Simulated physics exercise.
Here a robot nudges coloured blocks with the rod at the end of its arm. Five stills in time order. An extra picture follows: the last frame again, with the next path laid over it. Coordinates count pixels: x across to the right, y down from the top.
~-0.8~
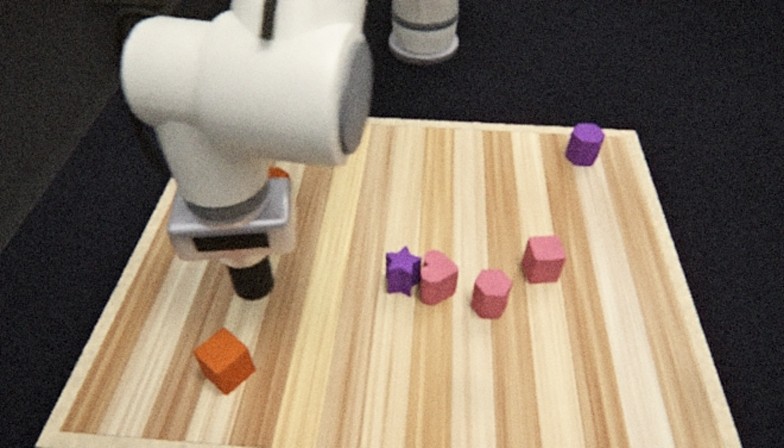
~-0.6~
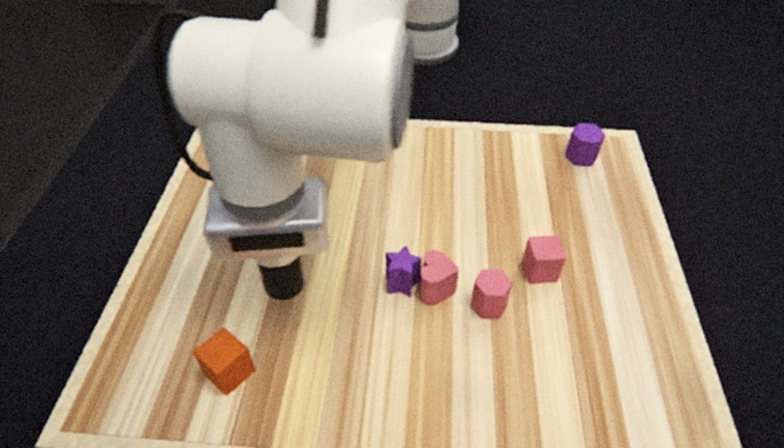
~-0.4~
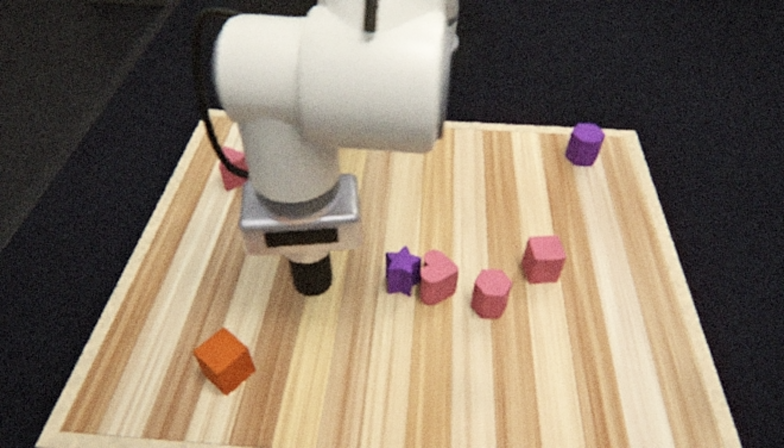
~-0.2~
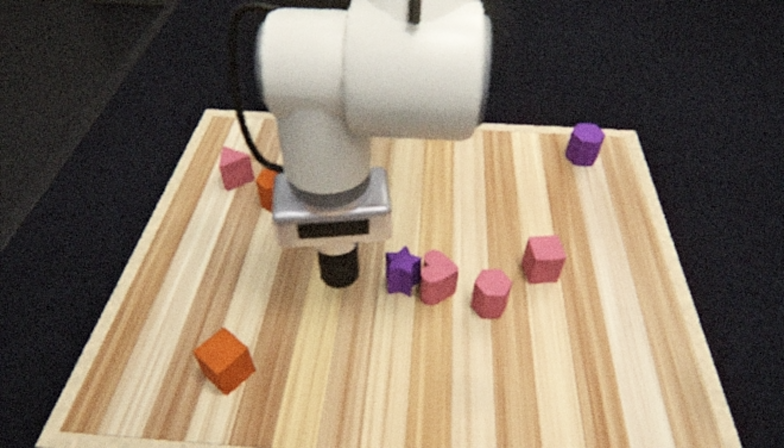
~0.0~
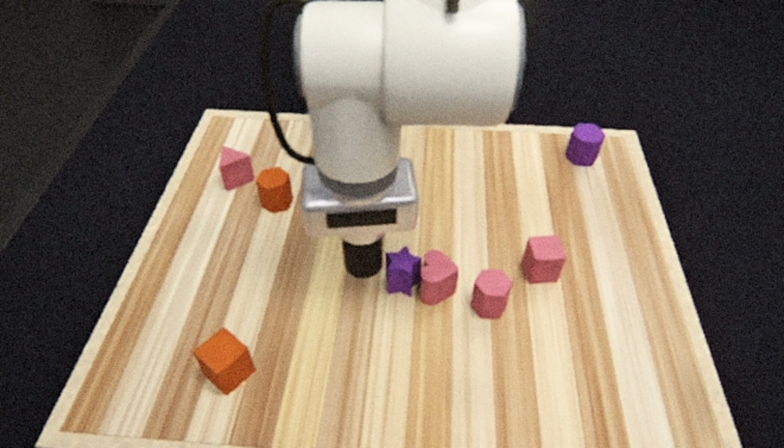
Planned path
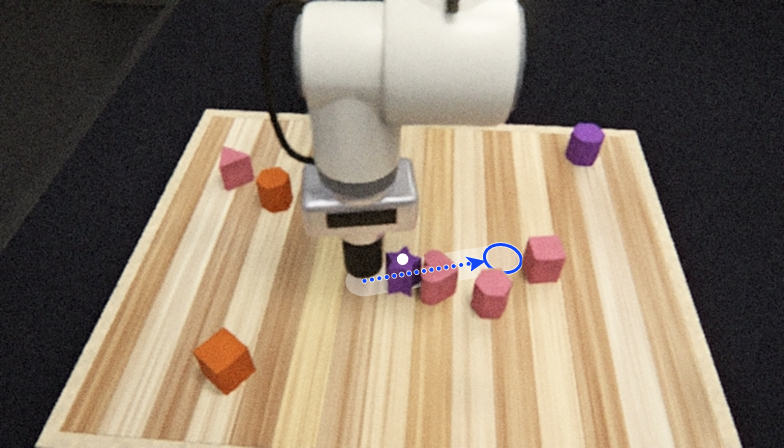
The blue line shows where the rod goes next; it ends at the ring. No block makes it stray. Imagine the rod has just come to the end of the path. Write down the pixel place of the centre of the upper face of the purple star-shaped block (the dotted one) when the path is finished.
The top centre is at (531, 254).
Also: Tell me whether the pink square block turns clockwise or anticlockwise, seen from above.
From above, it turns counterclockwise.
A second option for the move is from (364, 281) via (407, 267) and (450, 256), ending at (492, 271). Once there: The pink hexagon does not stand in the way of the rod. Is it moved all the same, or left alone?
Moved.
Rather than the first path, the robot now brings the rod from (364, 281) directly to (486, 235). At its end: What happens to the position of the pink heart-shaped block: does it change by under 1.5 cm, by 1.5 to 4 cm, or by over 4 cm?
It moves a fair bit, 1.5 to 4 cm.
The drawn path runs from (364, 281) directly to (503, 258); the dot is on the purple star-shaped block.
What follows on the original path. One third of the way, rod at (414, 256); purple star-shaped block at (445, 258), turned 30° clockwise; pink heart-shaped block at (472, 266), turned 10° clockwise; pink hexagon at (505, 284), turned 20° clockwise.
Two thirds of the way, rod at (460, 248); purple star-shaped block at (491, 253), turned 35° clockwise; pink heart-shaped block at (517, 265), turned 30° clockwise; pink hexagon at (526, 292), turned 65° clockwise.
At the end, rod at (507, 241); purple star-shaped block at (531, 254), turned 65° clockwise; pink heart-shaped block at (549, 274), turned 65° clockwise; pink hexagon at (527, 294), turned 75° clockwise; pink square block at (566, 251), turned 60° anticlockwise.
